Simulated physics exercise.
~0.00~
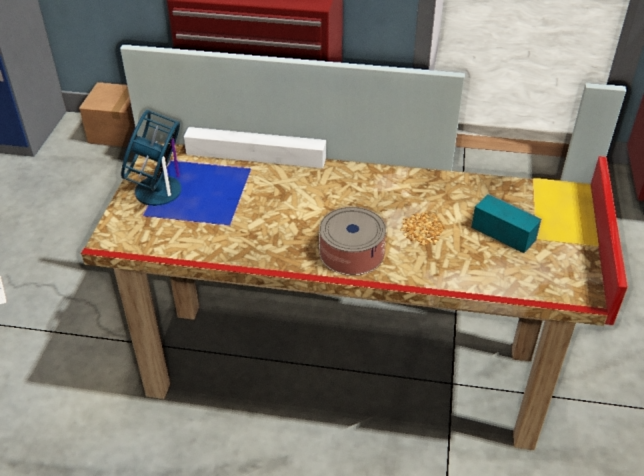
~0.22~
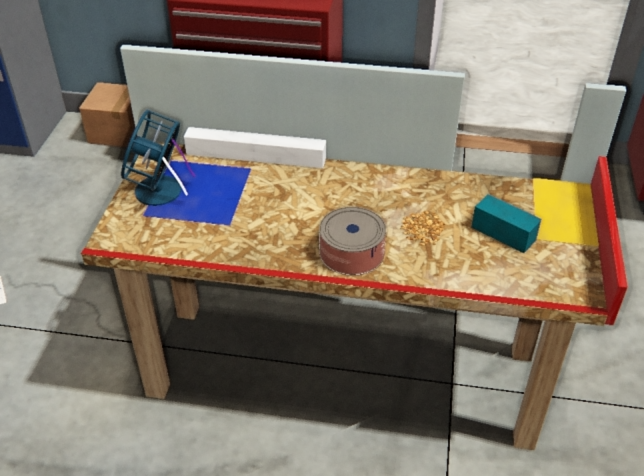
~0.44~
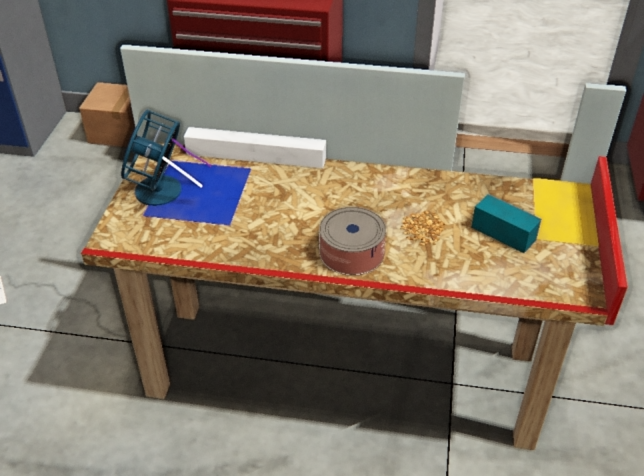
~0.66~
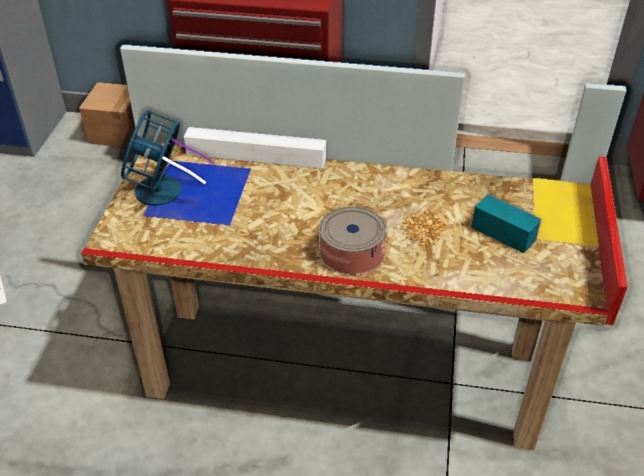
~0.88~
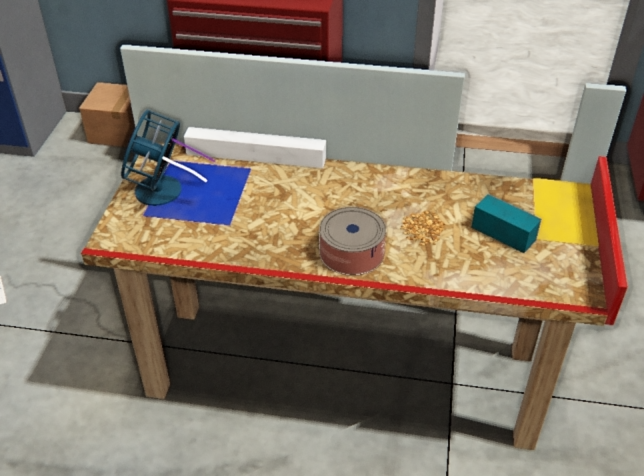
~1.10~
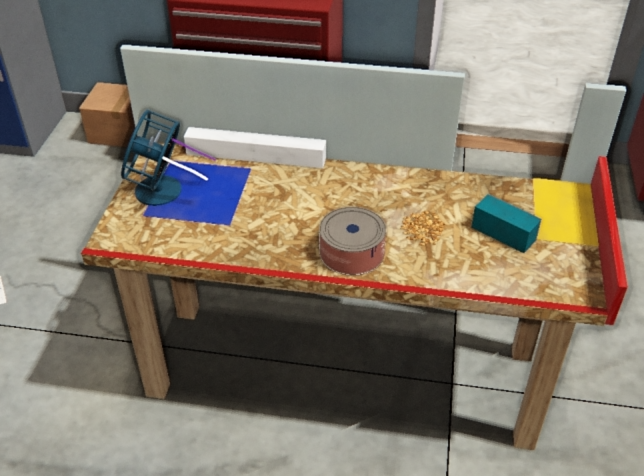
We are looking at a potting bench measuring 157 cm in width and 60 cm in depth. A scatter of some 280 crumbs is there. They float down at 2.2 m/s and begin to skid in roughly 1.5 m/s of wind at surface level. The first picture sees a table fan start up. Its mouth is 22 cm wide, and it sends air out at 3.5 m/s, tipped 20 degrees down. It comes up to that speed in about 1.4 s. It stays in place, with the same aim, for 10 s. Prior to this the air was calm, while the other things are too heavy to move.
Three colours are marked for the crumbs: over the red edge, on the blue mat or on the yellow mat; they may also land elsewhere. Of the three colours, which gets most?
It is red that takes the most.
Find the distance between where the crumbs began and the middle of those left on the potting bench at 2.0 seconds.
Roughly 30 cm.
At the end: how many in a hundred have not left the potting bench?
About 30 %.
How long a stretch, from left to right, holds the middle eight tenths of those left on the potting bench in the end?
40 centimetres or so.
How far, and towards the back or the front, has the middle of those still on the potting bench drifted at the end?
To the front, by about 10 cm.
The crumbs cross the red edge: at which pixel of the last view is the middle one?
Midpoint of crossings, approx. (569, 311).
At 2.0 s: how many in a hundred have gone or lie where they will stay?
My guess would be around 20 %.
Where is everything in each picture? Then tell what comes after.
In the first frame, the middle of the crumbs is near (422, 228), none has stirred yet and the mouth of the table fan is at (151, 150).
In the second frame, the middle of the crumbs is near (423, 227), none has stirred yet, the yellow mat is centred on (564, 211), the blue mat is centred on (199, 192) and the red edge is centred on (334, 283).
In the third frame, the middle of the crumbs is near (423, 227), none has stirred yet, the top of a block is at (508, 212) and the top of a large tin is at (353, 228).
In the fourth frame, the middle of the crumbs is near (423, 227) and none has stirred yet.
In the fifth frame, the middle of the crumbs is near (423, 227) and none has stirred yet.
In the sixth frame, the middle of the crumbs is near (423, 227) and none has stirred yet.
After 2.0 s, 81 % are on the move or not yet settled, 0 % are on the yellow mat, 0 % on the blue mat and 24 % over the red edge; the middle of those still in play is near (518, 268).
After 3.2 s, 51 % are on the move or not yet settled, 0 % are on the yellow mat, 0 % on the blue mat and 50 % over the red edge; the middle of those still in play is near (492, 266).
After 5.5 s, 35 % are on the move or not yet settled, 2 % are on the yellow mat, 0 % on the blue mat and 62 % over the red edge; the middle of those still in play is near (476, 261).
After 10.0 s, at the end, 2 % are on the yellow mat, 0 % on the blue mat and 71 % over the red edge; the middle of those still in play is near (466, 257).
